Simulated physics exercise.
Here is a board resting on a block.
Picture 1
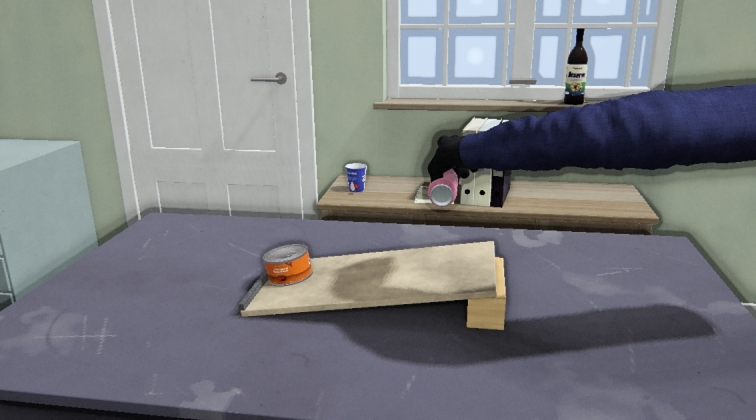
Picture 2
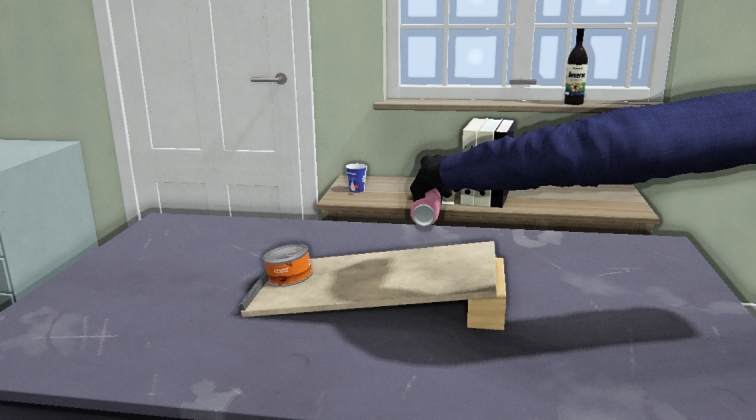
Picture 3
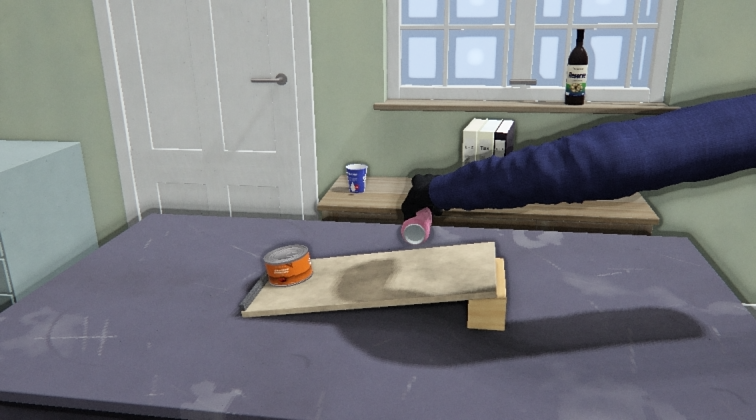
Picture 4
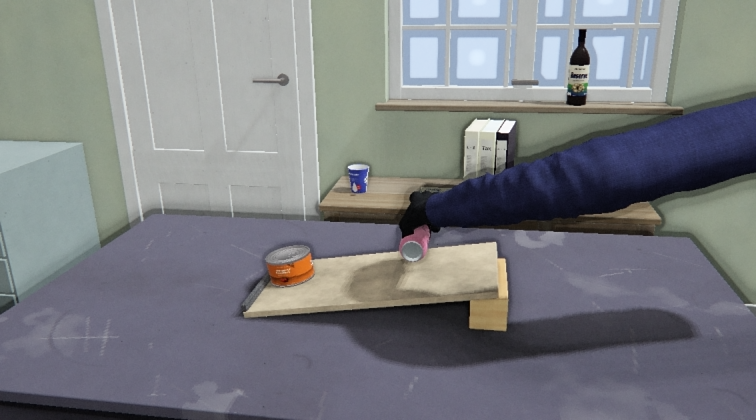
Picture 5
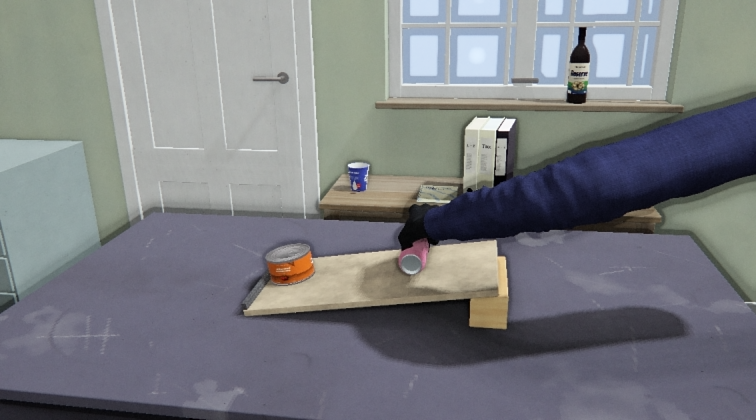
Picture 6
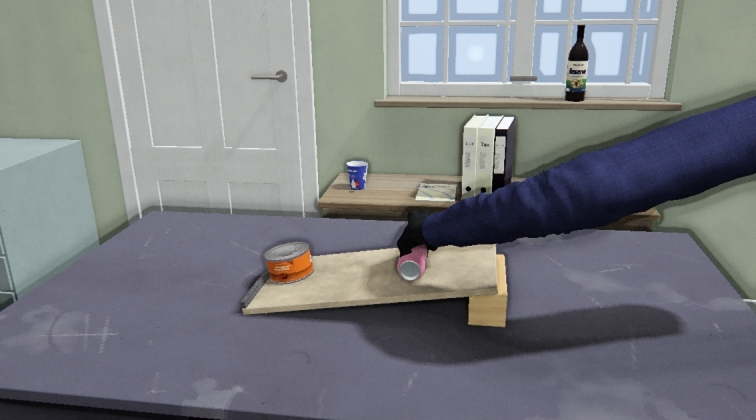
A gloved hand in a blue sleeve carried a pink can, held on its side, leftward and down onto a sloping board propped on a block, while an orange tub sat still near the low end.
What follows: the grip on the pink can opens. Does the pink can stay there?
Here the pink can goes downhill.
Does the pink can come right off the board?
The pink can stops on the board.
Then, 0.40 s later than the last frame, pink can moved about its own width near (395, 258).
Then, 0.60 s later than the last frame, pink can moved well along near (363, 261).
Then, 0.70 s later than the last frame, pink can moved well along near (341, 263).
Then, 0.80 s later than the last frame, pink can moved well along near (318, 265).
When it is over, moved from the start, pink can; orange tub as before. End places, in pixels of the last picture, pink can near (315, 266). The pink can slides or rolls down.
